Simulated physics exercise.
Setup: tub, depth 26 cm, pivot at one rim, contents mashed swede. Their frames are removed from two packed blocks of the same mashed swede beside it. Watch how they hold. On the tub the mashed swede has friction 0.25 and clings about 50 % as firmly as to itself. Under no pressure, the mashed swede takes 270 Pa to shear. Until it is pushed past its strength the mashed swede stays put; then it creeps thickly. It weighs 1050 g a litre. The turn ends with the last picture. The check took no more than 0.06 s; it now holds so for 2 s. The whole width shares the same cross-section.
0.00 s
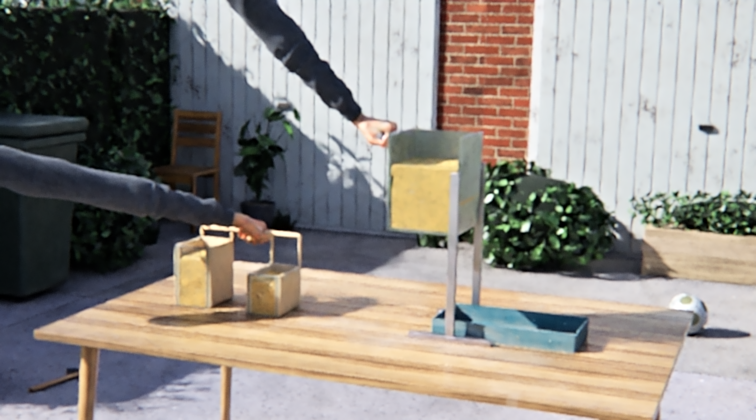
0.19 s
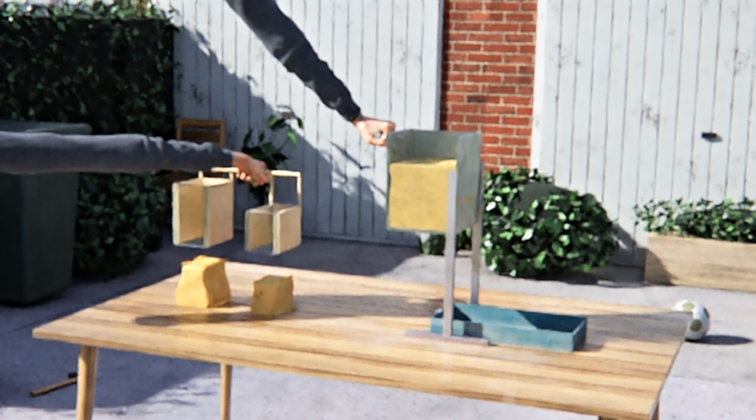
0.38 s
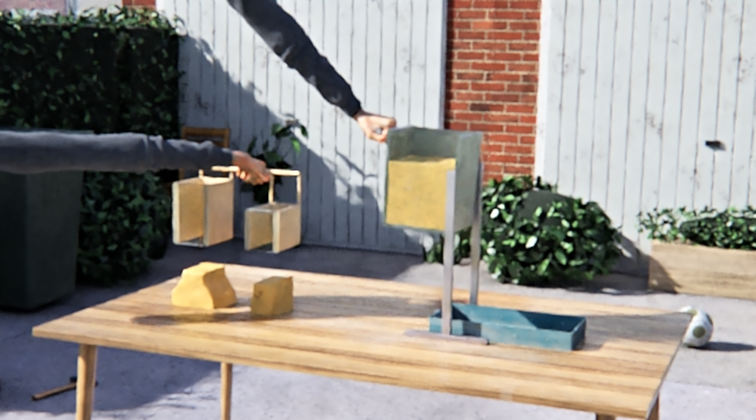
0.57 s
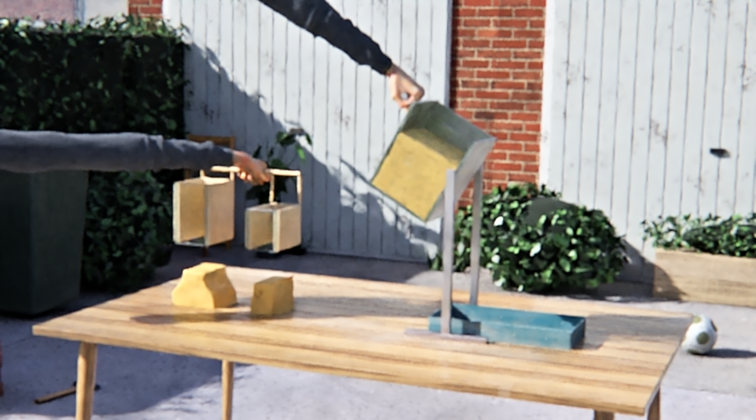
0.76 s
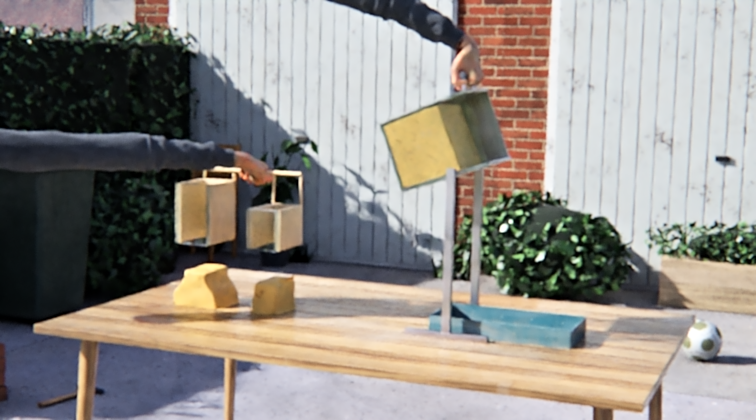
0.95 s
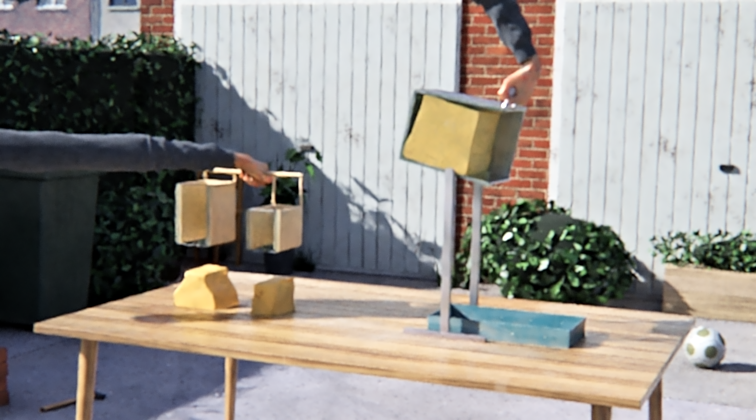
Hand lifting two moulds off yellow mash, the left block sagging, then another hand turning a filled box clockwise on posts.
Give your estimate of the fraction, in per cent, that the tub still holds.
The tub still holds about 32 per cent.
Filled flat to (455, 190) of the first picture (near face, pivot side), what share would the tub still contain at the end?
That works out near 50 %.
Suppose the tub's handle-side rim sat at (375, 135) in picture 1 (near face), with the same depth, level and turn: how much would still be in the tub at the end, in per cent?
Around 25 percent would still be in the tub at the end.
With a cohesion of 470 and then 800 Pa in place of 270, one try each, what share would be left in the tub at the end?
In that order: 0 %, 100 %.
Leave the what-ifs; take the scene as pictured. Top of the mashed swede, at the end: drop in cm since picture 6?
About 14 cm.
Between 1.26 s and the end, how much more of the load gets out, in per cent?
Around 20 percent of the load.
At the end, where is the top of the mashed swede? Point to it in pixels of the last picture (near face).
I'd point to somewhere around (458, 149).
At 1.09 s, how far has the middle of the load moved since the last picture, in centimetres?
Roughly 7 cm.
After 1.09 s, the tub is at 102 degrees and holds 93 %.
After 1.26 s, the tub is at 102 degrees and holds 54 %.
After 1.43 s, the tub is at 102 degrees and holds 40 %.
After 1.60 s, the tub is at 102 degrees and holds 36 %.
After 2.95 s, at the end, the tub is at 102 degrees and holds 32 %.
